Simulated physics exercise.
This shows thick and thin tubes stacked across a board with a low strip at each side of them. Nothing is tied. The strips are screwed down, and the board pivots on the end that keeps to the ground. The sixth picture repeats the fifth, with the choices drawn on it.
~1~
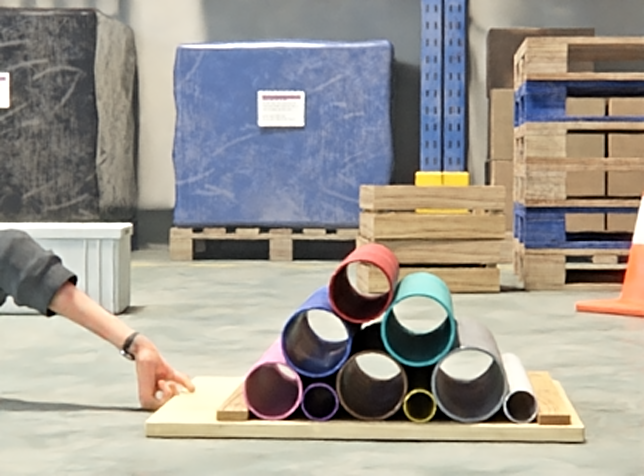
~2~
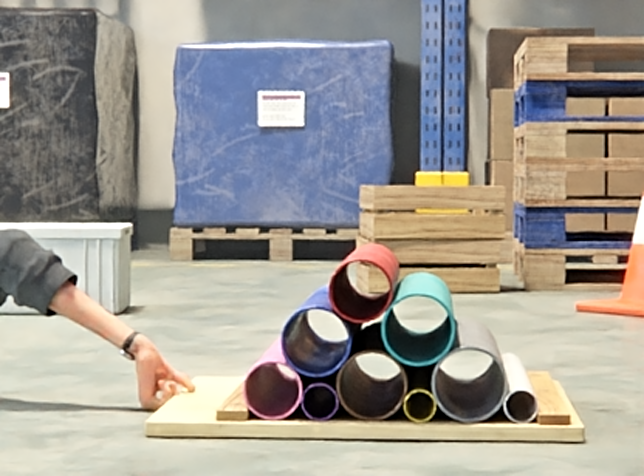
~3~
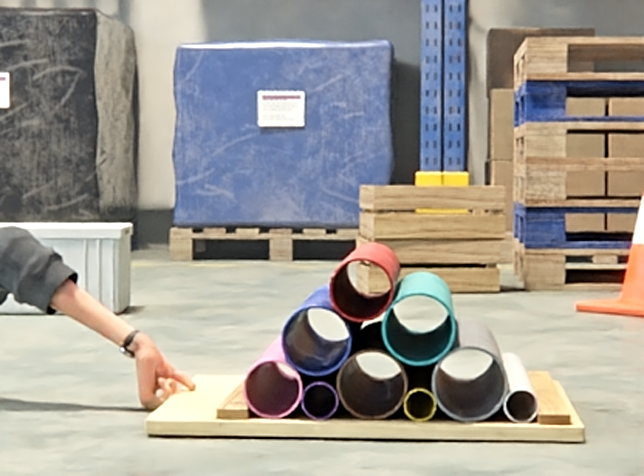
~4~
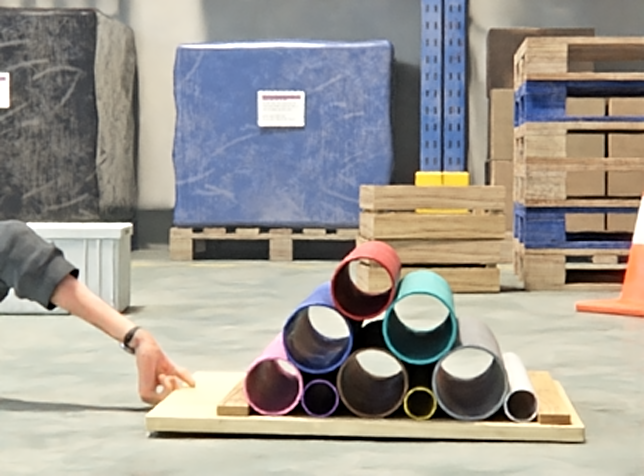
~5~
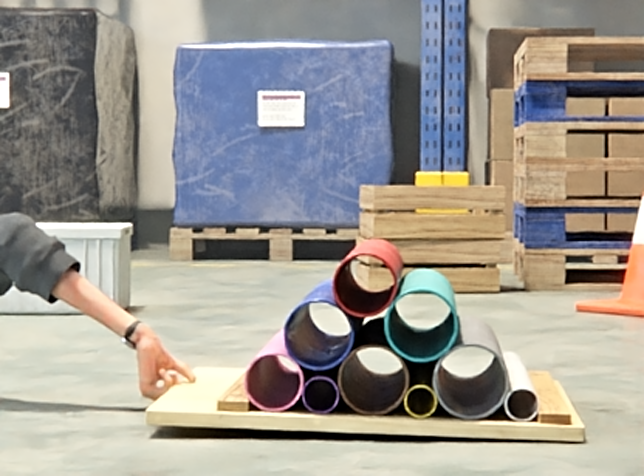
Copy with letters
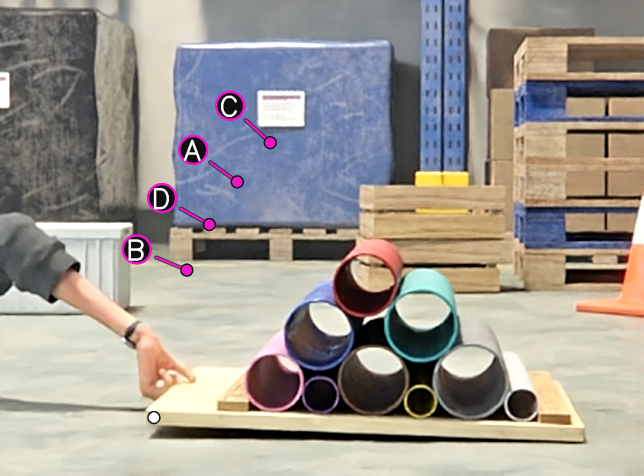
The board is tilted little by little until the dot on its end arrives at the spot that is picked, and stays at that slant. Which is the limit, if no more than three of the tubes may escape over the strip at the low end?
At most to A.
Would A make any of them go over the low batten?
No, at A.
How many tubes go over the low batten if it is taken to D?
The count is none.
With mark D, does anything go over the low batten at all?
No, at D.
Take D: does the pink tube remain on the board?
Yes, with D.
On the copy, A at (237, 182); B at (187, 270); C at (270, 143); D at (209, 225); the white dot at (154, 418).
On A. First, board at 20°.
Then, board at 36°.
Finally, board at 36°, none over the low batten.
By contrast, B none over the low batten; C nine over the low batten; D none over the low batten.
